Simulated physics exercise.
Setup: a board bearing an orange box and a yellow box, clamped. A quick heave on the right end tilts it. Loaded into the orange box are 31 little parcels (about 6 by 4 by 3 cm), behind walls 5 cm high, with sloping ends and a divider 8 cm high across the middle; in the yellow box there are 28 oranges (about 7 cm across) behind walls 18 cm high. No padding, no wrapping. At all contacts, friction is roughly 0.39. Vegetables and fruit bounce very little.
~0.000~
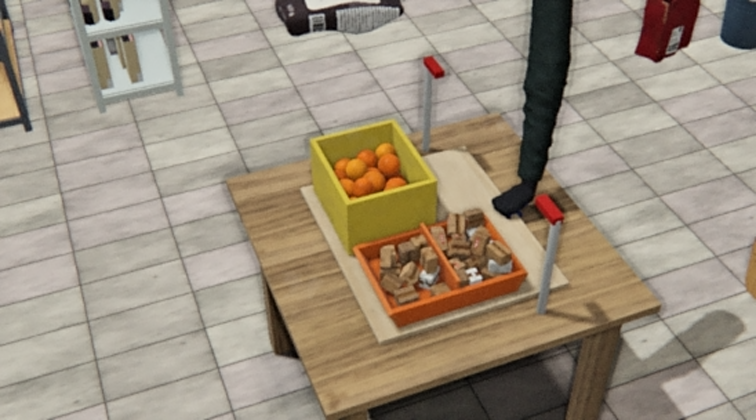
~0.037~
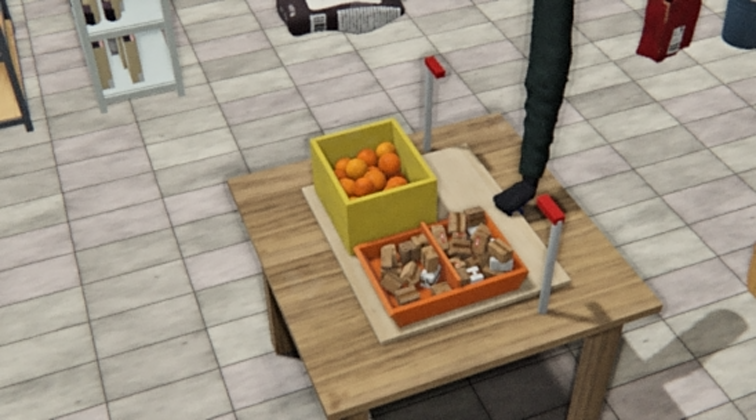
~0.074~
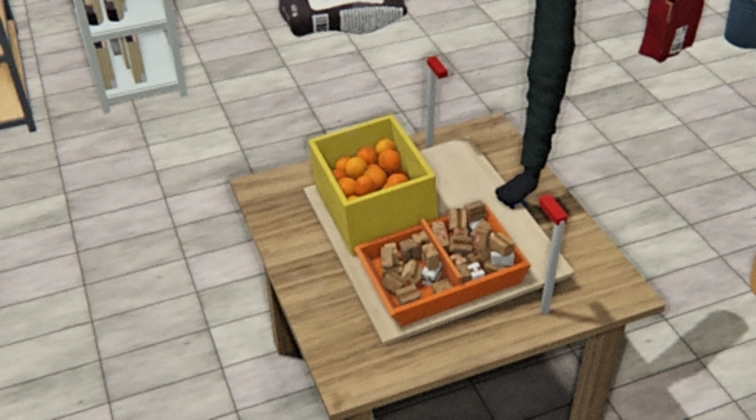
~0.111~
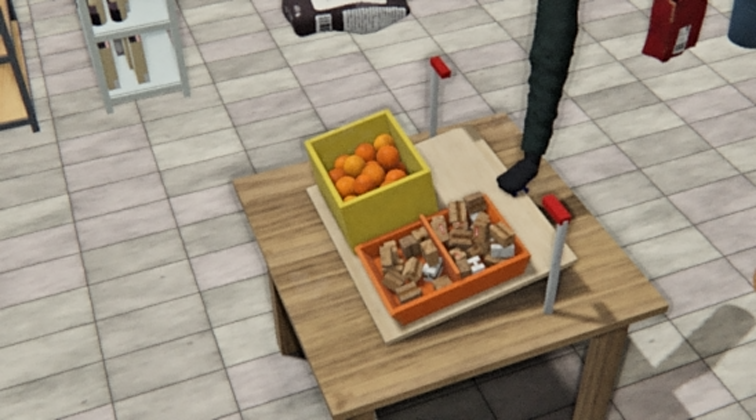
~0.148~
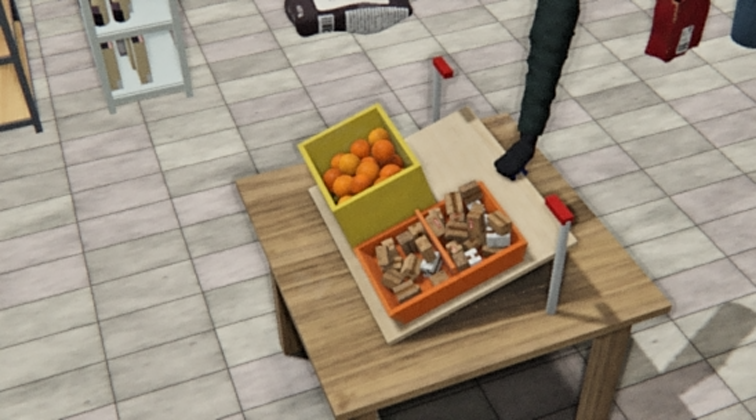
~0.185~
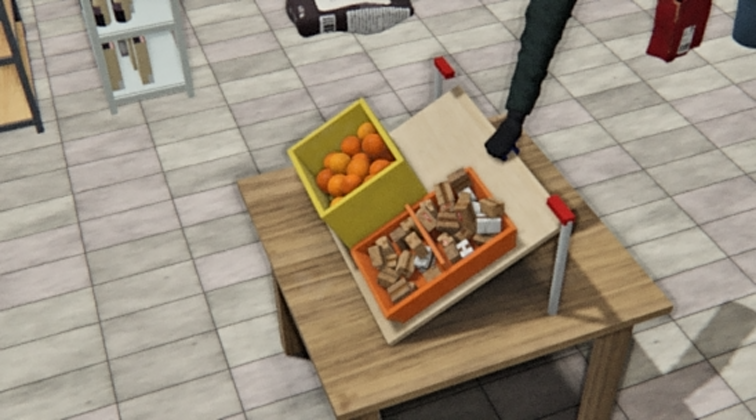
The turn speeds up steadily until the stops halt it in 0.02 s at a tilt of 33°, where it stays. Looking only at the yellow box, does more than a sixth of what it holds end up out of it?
No.
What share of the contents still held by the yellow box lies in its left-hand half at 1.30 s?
I'd say near 80 out of a hundred.
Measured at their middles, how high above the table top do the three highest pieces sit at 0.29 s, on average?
Close to 42 cm, on average.
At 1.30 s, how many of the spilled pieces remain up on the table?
The number is some 12.
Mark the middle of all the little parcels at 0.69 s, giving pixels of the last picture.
(311, 313).
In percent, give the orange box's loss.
For the orange box, 75 percent.
After 0.19 s, the lift is arrested.
After 0.29 s, tilt 33°; the orange box has all 31 and the yellow box has all 28.
After 0.43 s, tilt 33°; the orange box is down by 4 of 31 and the yellow box has all 28.
After 0.69 s, tilt 33°; the orange box is down by 23 of 31 and the yellow box is down by 2 of 28.
Final count (at 1.30 s), the orange box is down by 24 of 31 and the yellow box is down by 2 of 28. Asked share, 2 of 28, 7 per cent.
